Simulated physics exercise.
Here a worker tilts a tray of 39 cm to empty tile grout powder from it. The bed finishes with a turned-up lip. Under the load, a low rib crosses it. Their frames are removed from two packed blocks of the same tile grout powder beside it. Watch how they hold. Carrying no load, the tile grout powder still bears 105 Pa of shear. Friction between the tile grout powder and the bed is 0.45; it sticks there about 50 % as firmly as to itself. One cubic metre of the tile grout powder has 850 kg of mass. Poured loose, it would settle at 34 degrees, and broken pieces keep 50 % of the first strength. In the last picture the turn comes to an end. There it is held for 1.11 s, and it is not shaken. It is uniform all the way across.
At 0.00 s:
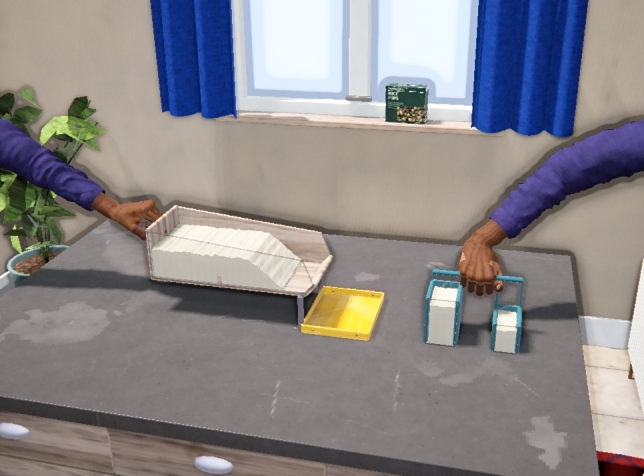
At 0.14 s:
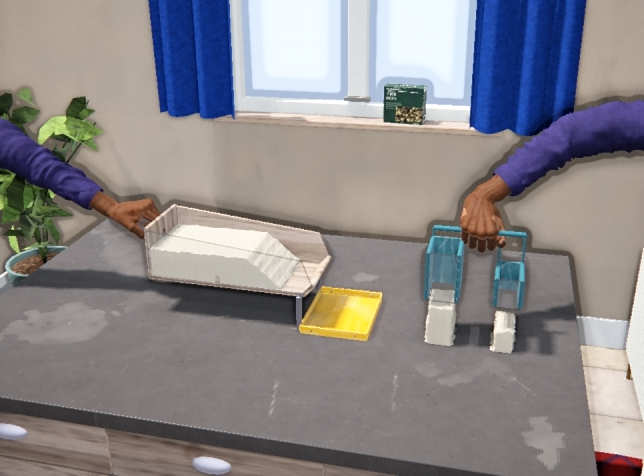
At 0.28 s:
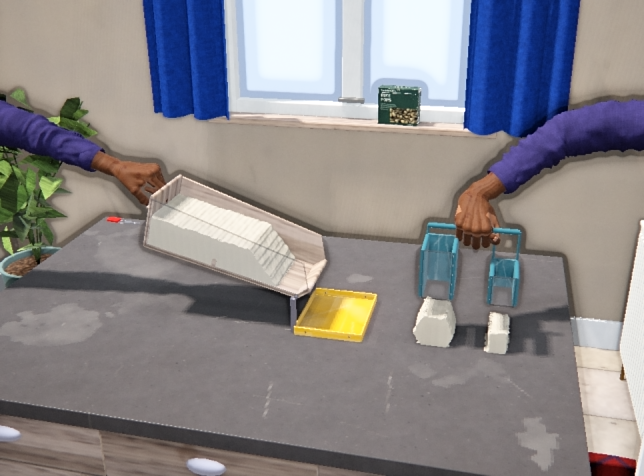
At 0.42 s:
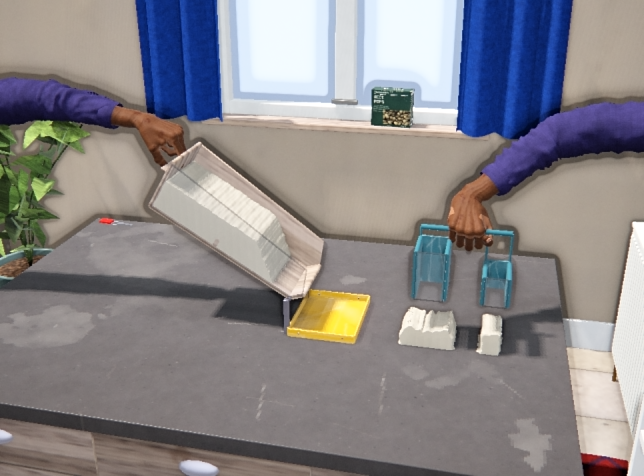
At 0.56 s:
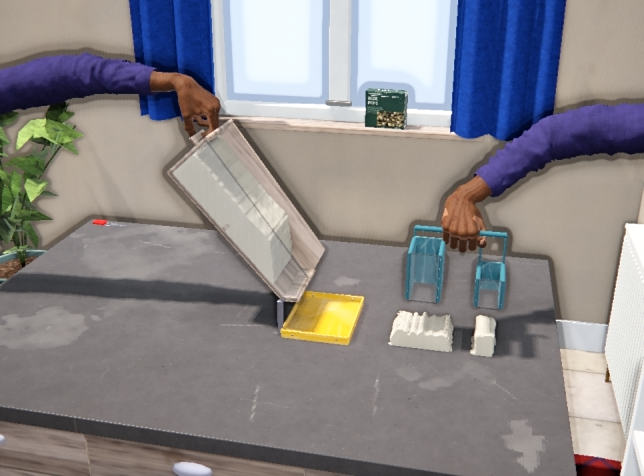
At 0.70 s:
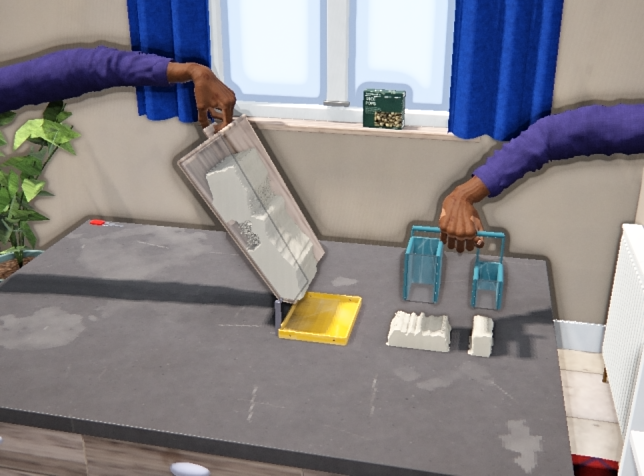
A long tray of white powder sits at the left of a grey worktop, seen from slightly above, before a blue-curtained window. A shallow yellow tray lies beside its low end, with two pale blocks in teal boxes at right. The right hand lifts the boxes clear and the taller block slumps, while the left hand tilts the tray steeply, the powder shifts late, and the view drifts slightly.
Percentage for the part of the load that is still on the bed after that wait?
Near 17 percent.
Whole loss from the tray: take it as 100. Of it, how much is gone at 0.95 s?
Around 70 percent.
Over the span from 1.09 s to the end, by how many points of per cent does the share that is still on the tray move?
About 4 %.
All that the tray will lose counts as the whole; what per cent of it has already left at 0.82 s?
It stands at about 30 percent.
After 0.82 s, the tilt is 54 degrees and 79 % is on the bed.
After 0.95 s, the tilt is 54 degrees and 43 % is on the bed.
After 1.09 s, the tilt is 54 degrees and 21 % is on the bed.
After 1.22 s, the tilt is 54 degrees and 17 % is on the bed.
After 1.77 s, at the end, the tilt is 54 degrees and 17 % is on the bed.
